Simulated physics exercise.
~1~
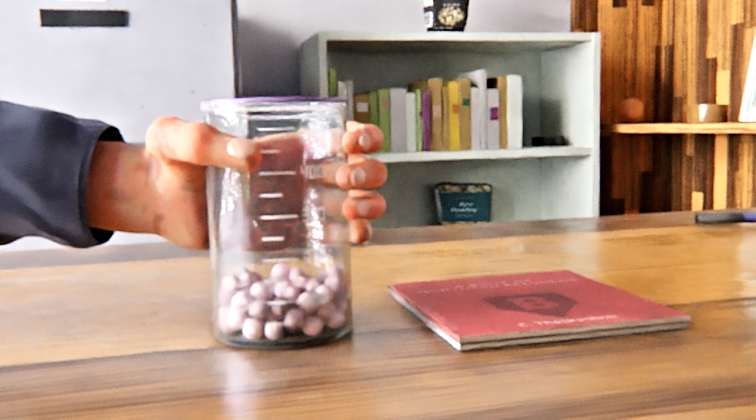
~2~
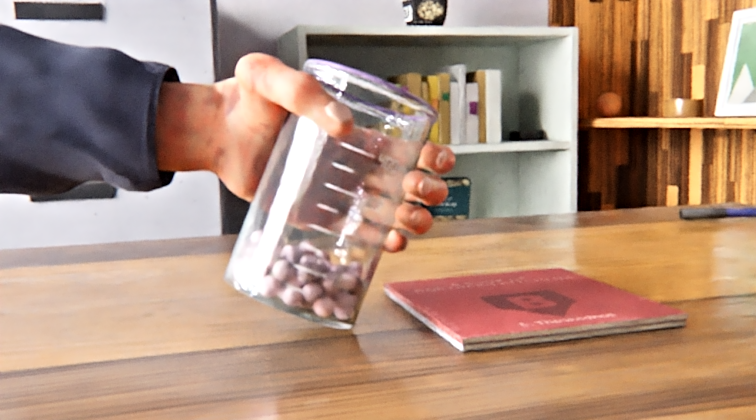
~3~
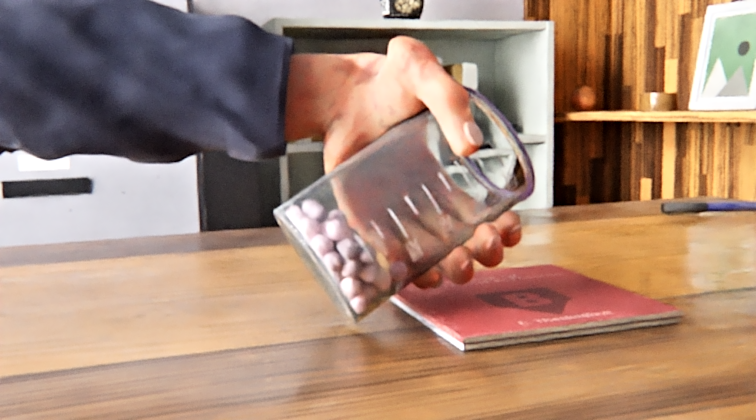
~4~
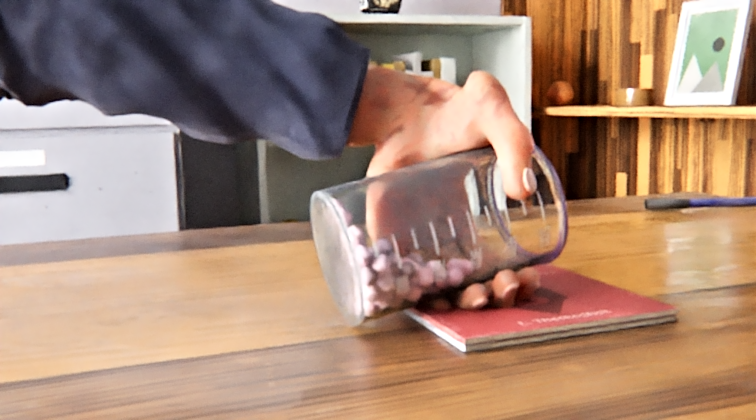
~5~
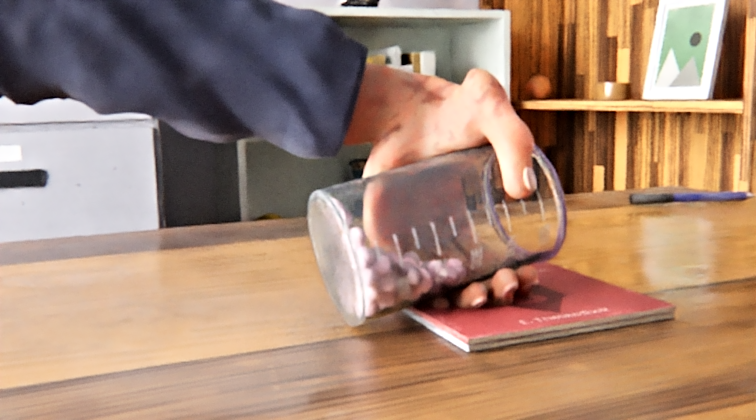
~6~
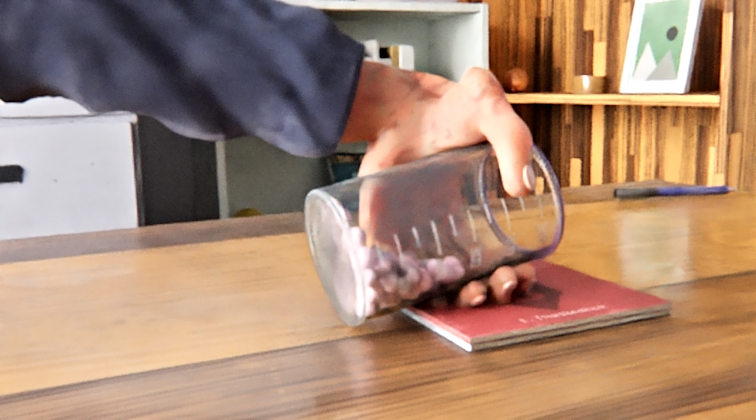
Hand tilting a clear beaker of pinkish beads rightward until it rests nearly sideways on red books, all the beads staying inside.
